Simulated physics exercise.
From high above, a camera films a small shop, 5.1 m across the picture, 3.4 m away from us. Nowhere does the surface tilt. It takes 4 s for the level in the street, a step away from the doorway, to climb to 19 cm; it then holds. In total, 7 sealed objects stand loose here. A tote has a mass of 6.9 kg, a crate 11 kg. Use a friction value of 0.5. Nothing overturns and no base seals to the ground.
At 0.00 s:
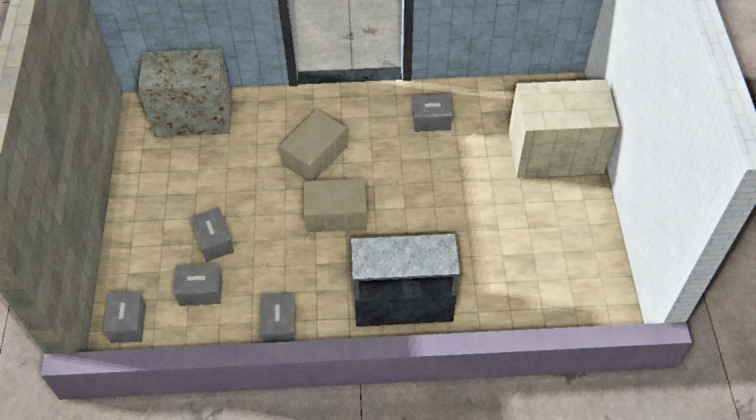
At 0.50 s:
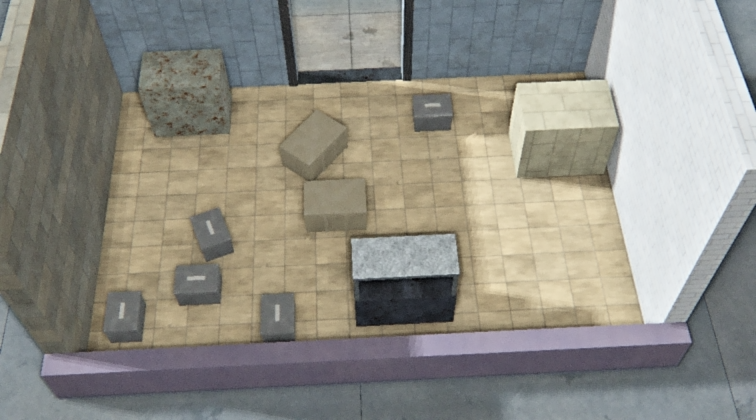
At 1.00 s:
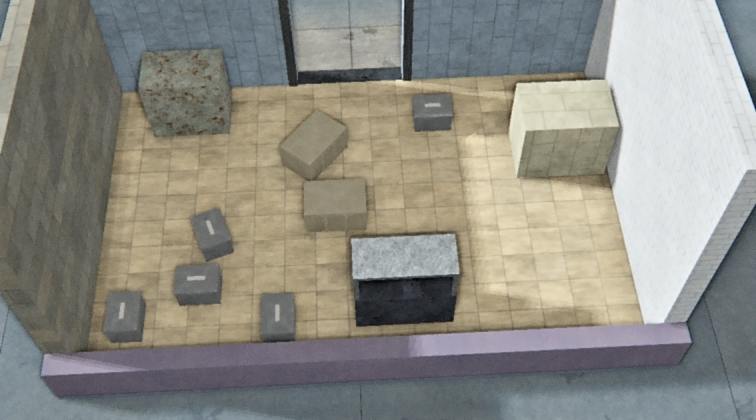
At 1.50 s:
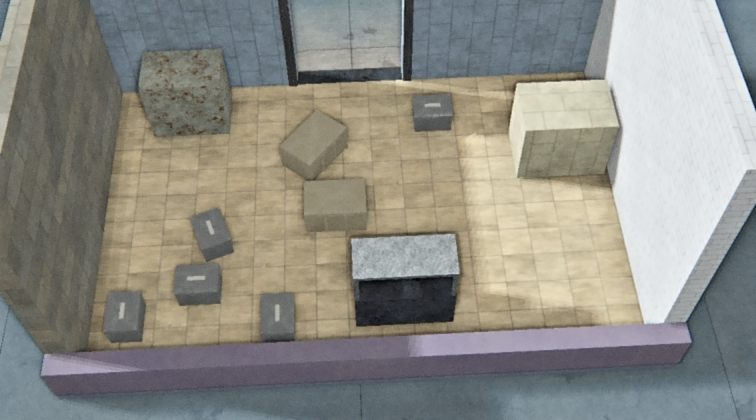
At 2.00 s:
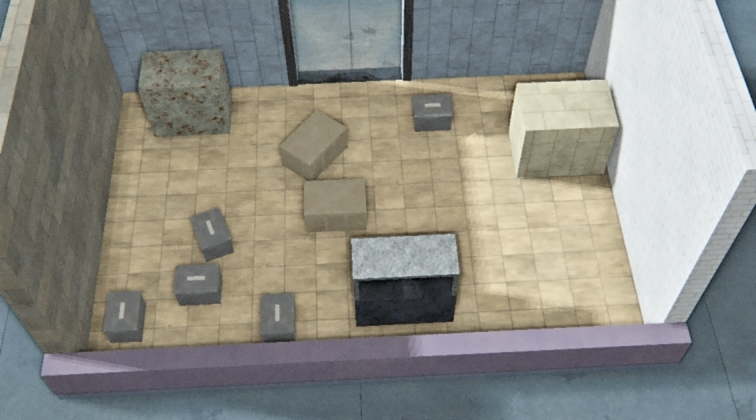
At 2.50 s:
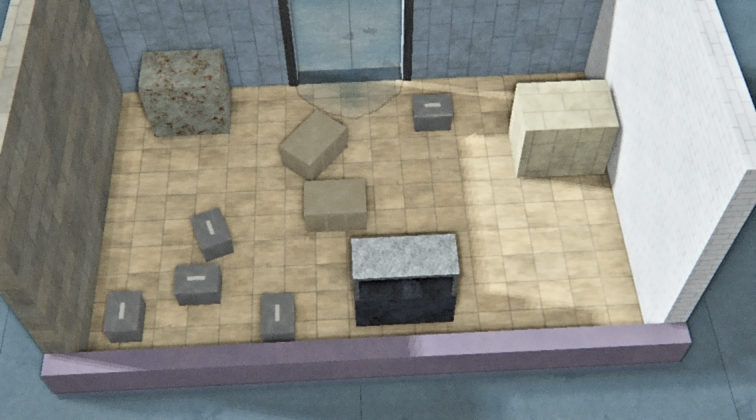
A small shop with a tan tiled floor, grey-blue back wall and low purple front ledge is seen from high above by a still camera. Small dark grey boxes lie mostly at left, two brown boxes near the middle, a speckled block back left, a pale block at right, and a grey-topped black counter in front. Nothing inside shifts; finally, a thin patch of water spreads in from the doorway.
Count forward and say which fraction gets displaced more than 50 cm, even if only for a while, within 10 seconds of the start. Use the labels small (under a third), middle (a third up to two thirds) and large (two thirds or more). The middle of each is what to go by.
Large.
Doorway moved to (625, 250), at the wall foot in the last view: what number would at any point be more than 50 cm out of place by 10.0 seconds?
That gives 4 of them.
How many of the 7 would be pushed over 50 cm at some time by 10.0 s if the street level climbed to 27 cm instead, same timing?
Then 6.
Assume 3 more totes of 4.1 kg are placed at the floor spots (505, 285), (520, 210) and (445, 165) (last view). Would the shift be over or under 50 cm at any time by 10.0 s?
The three, in order: Larger, smaller shift, smaller shift.
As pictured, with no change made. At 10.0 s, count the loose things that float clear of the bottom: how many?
The count is 6.
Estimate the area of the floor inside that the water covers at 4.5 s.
Somewhere around 5.5 m2, roughly.
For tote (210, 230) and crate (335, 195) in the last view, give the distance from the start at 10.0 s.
In that order: 100 cm, 150 cm.
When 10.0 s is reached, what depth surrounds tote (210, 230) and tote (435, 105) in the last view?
First roughly 7 cm, second roughly 3 cm.
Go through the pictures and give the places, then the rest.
The first frame shows a tote at (196, 279) rests on the ground; a crate at (335, 197), on the bottom; water covers 0.0 m2; 0 of 7 have shifted.
The second frame shows a tote at (196, 279), on the bottom; a crate at (335, 197), on the bottom; water covers 0.0 m2; 0 of 7 have shifted.
The third frame shows a tote at (196, 279) rests on the ground; a crate at (335, 197), on the bottom; water covers 0.0 m2; 0 of 7 have shifted.
The fourth frame shows a tote at (196, 279), on the bottom; a crate at (335, 197), on the bottom; 0.0 m2 under water; 0 of 7 have shifted.
The fifth frame shows a tote at (196, 279) rests on the ground; a crate at (335, 197) rests on the ground; water covers 0.0 m2; 0 of 7 have shifted.
The sixth frame shows a tote at (196, 279), on the bottom; a crate at (335, 197) rests on the ground; water covers 0.4 m2; 0 of 7 have shifted.
After 3.5 s 0 of 7 are over 50 cm from their spots; 0 afloat.
After 4.5 s 0 of 7 are over 50 cm from their spots; 0 afloat.
After 7.0 s 2 of 7 are over 50 cm from their spots; 1 afloat.
After 10.0 s 6 of 7 are over 50 cm from their spots, and 6 have been at some point; 6 afloat.
